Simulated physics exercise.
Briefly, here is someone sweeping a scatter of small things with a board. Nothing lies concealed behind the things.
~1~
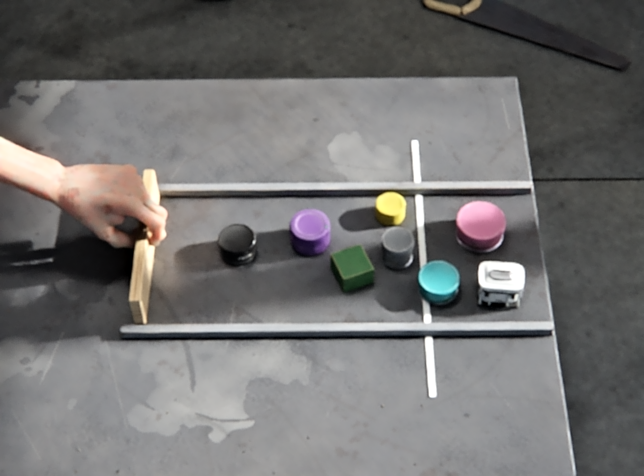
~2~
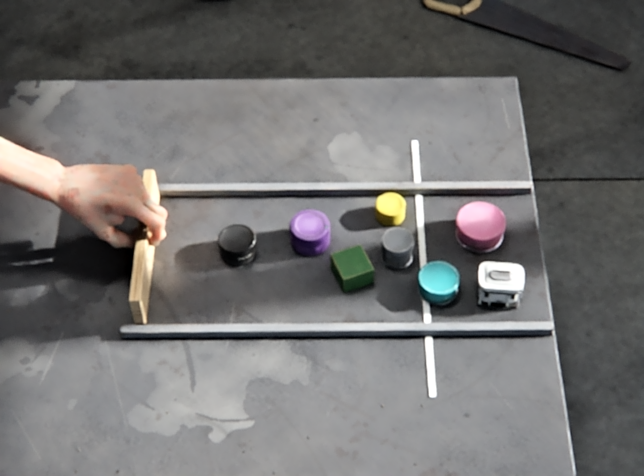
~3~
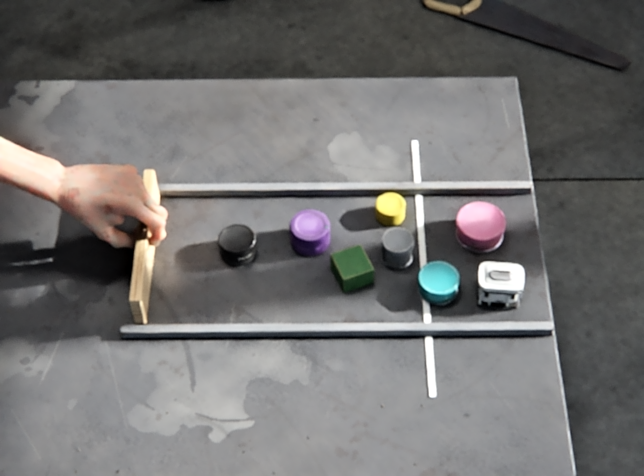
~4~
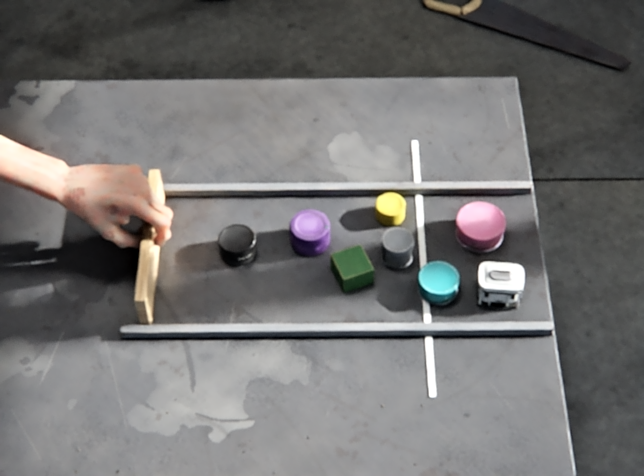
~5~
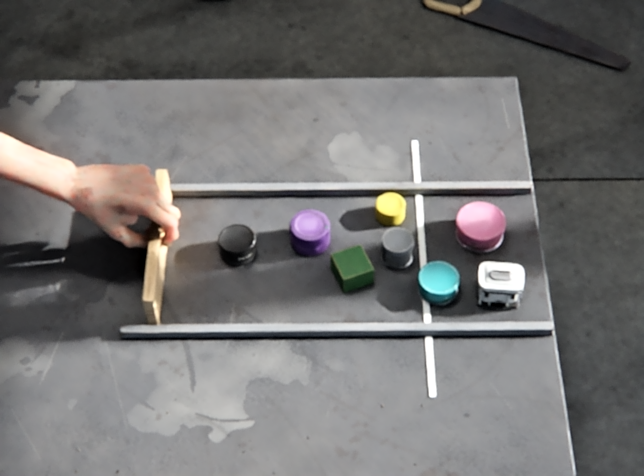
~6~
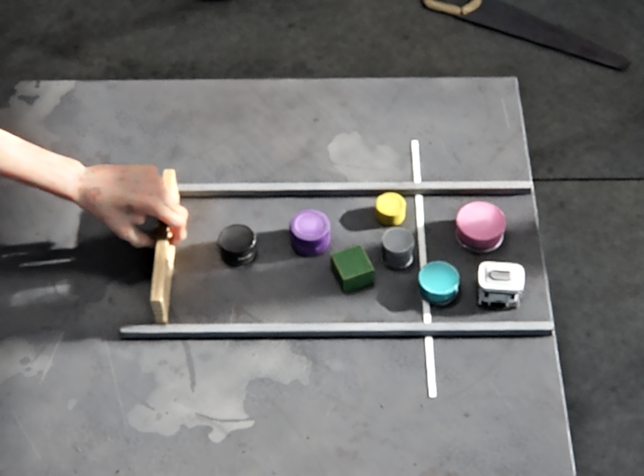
At first, a hand holds an upright wooden board at the left end of two rails, with colourful lids, pots, a green block and a white case scattered to its right. Then the hand slides the board slightly rightward, without touching the black piece nearest it, and the scattered things stay still.
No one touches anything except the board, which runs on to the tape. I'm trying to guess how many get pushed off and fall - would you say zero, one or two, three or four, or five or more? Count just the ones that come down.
I would say zero.
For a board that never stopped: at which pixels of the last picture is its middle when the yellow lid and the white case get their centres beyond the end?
Roughly (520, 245); roughly (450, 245).
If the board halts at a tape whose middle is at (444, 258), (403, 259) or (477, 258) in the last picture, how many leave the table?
The counts: 0, 0 and 1.
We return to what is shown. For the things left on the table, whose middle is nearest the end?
The white case.
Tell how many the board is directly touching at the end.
3 in contact.
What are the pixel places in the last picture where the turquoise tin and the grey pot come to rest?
They finish at roughly (479, 285) and (476, 253) respectively.
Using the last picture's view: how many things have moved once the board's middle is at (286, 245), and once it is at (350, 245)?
At the first point the count is 2, at the second it's 5.
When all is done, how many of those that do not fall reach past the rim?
The count would be 0.
Soon after, none off yet; white case at rest near (500, 284); pink pot at rest near (480, 228); turquoise tin at rest near (438, 283).
At rest, the number that fall off is zero.
